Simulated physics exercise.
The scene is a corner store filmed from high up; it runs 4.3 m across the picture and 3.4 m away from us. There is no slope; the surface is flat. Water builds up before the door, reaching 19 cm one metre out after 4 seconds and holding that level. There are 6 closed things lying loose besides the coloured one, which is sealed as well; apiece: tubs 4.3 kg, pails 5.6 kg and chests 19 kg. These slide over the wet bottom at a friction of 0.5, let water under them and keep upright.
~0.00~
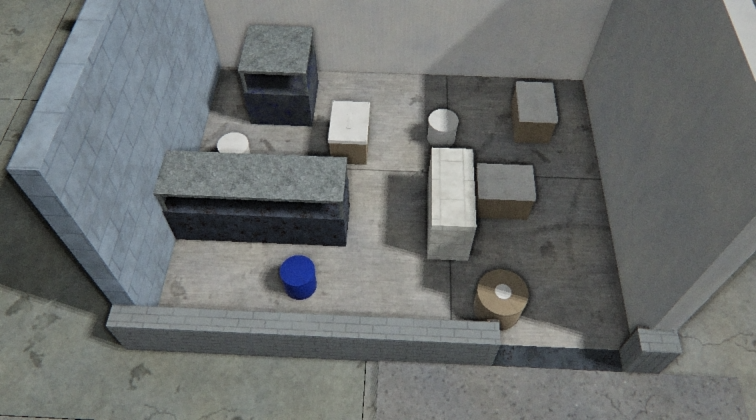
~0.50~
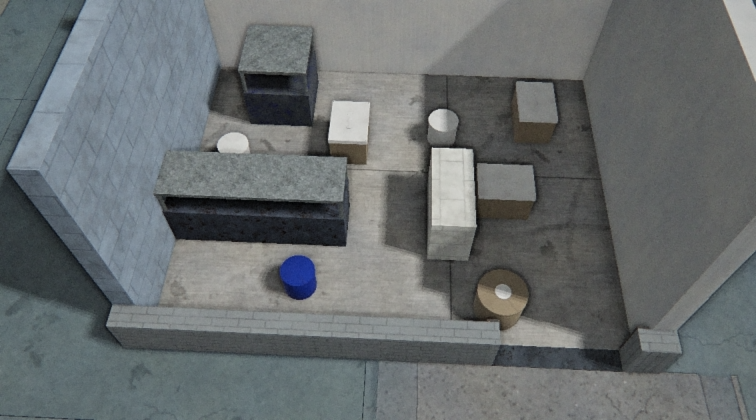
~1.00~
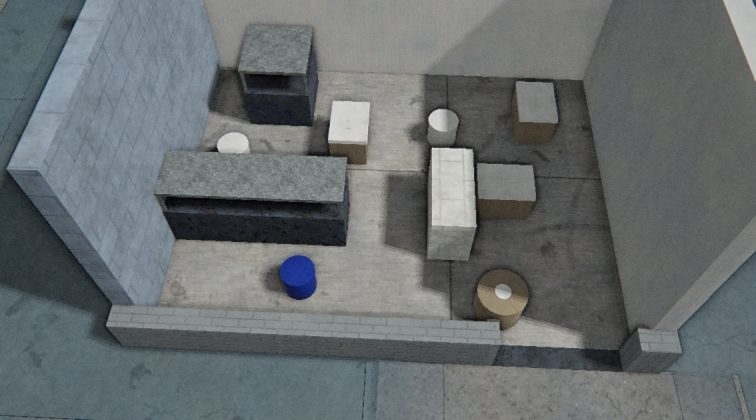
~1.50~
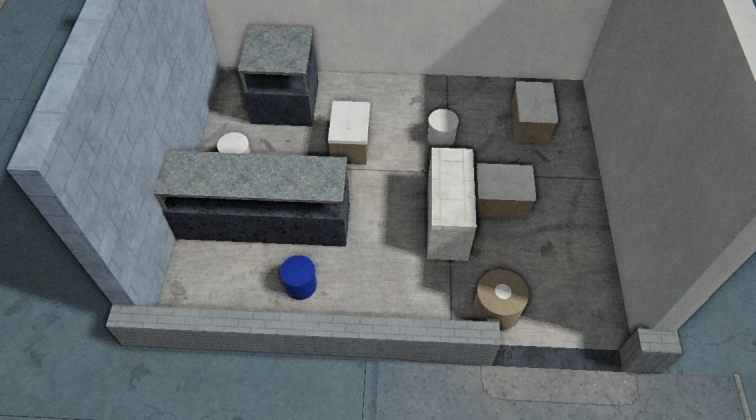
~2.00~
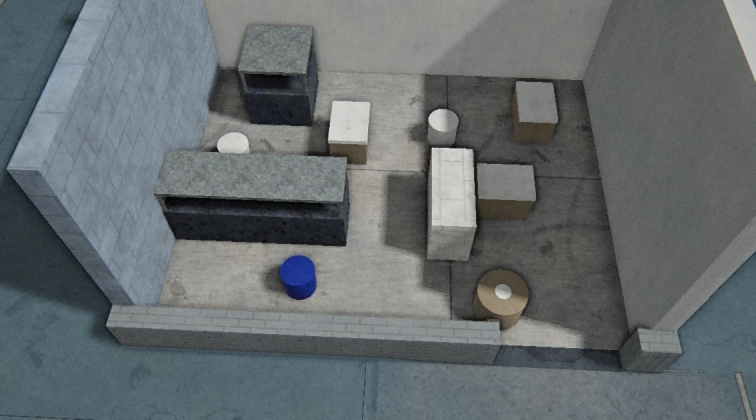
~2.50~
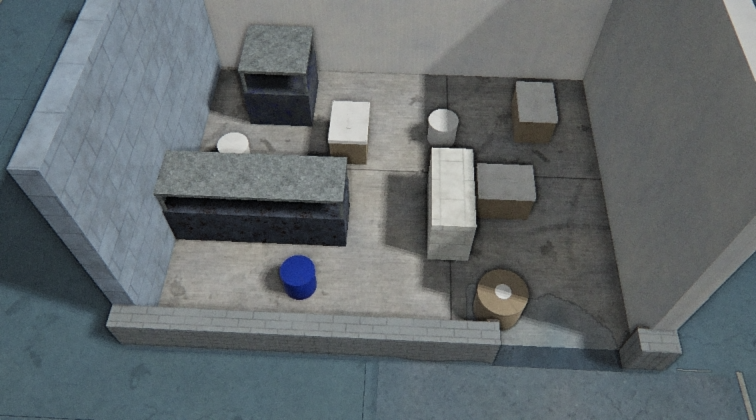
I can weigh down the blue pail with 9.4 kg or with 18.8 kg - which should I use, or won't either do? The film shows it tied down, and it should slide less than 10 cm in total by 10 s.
Go with the lighter one.
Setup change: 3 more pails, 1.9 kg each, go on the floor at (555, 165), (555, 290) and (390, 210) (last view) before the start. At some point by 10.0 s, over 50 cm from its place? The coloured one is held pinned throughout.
Taking them in turn, the first is beyond the line, the second beyond the line and the third inside the line.
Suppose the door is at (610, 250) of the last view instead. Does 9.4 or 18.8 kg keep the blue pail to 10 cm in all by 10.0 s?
In that setup just the second mass works.
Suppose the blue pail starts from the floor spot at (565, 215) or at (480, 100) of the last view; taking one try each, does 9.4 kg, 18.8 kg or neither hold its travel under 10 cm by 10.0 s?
One by one: Only the big mass suffices; only the big mass suffices.
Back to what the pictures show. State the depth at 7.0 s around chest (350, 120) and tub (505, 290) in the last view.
First roughly 2 cm, second roughly 2 cm.
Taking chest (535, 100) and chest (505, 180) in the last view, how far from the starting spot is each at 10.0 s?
In turn: 150 cm, 200 cm.
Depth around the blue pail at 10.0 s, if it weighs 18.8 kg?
Depth: Approx. 2 cm.
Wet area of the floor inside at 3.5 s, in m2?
Roughly 2.0 m2.
After 3.5 s the blue pail would be 0 cm from its start with 9.4 kg and 0 cm from its start with 18.8 kg; 0 cm of water round it then.
After 4.5 s the blue pail would be 0 cm from its start with 9.4 kg and 0 cm from its start with 18.8 kg; 0 cm of water round it then.
After 7.0 s the blue pail would be 0 cm from its start with 9.4 kg and 0 cm from its start with 18.8 kg; 1 cm of water round it then.
After 10.0 s the blue pail would be 0 cm from its start with 9.4 kg and 0 cm from its start with 18.8 kg; 2 cm of water round it then.
